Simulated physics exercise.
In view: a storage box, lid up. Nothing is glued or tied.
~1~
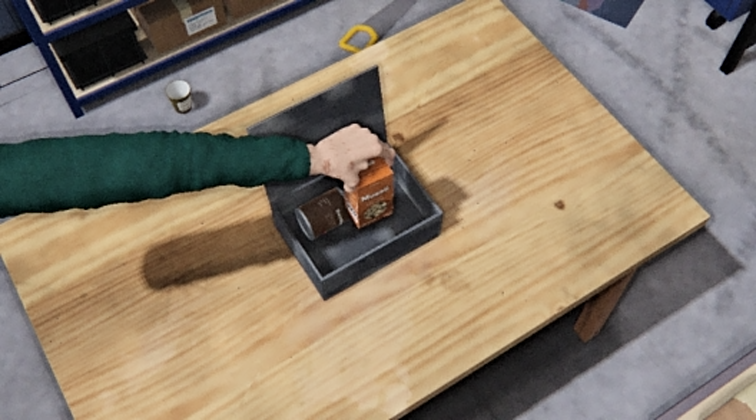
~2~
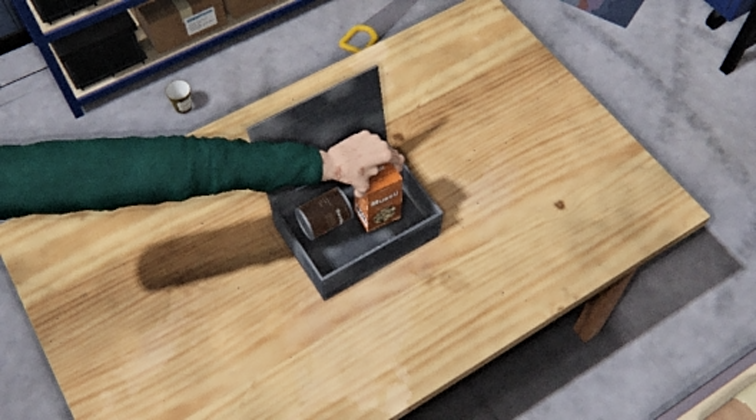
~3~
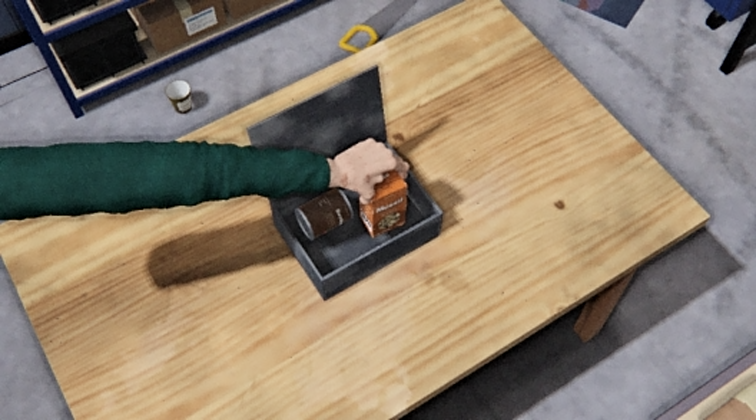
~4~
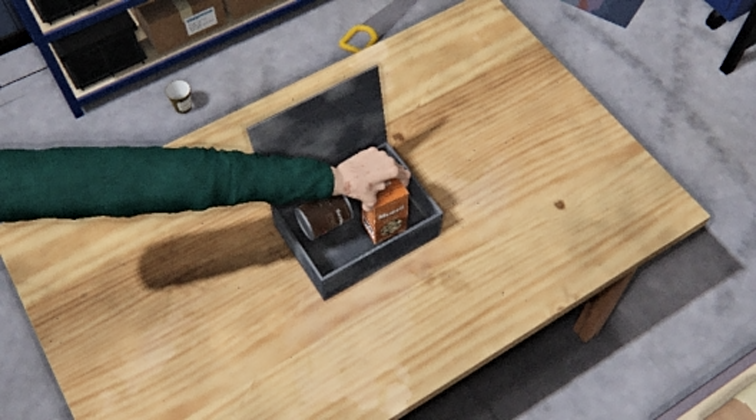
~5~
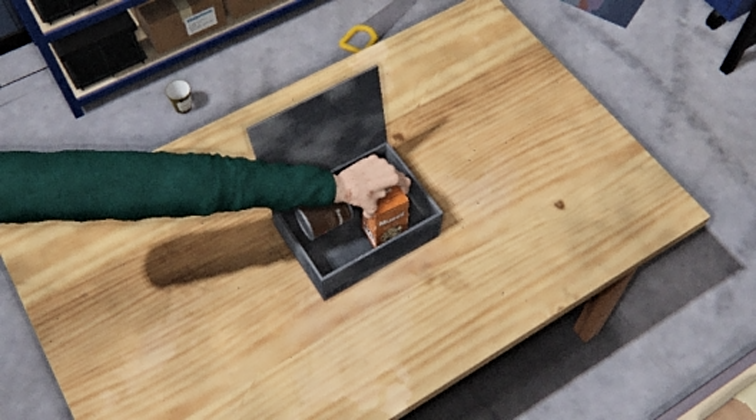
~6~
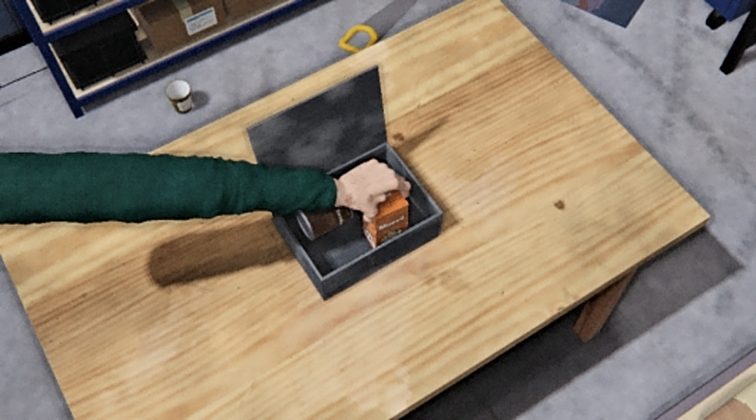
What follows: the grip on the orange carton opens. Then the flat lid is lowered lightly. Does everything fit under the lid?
The lid is held up.
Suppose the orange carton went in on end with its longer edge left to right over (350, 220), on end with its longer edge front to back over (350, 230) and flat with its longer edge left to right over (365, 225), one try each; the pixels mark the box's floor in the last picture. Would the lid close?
First try: It is held up; second try: It will not close; third try: It sits on the rim.
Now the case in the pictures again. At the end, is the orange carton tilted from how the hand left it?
It stays as placed.
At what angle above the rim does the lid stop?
About 25°.
Then, 1.20 s on from there, lid starting down.
Then, 1.60 s on from there, lid 57° above the rim.
Then, 1.80 s on from there, lid 39° above the rim.
In the end, lid 25° above the rim; both unmoved. At the end, from the last picture's camera, orange carton near (385, 219).
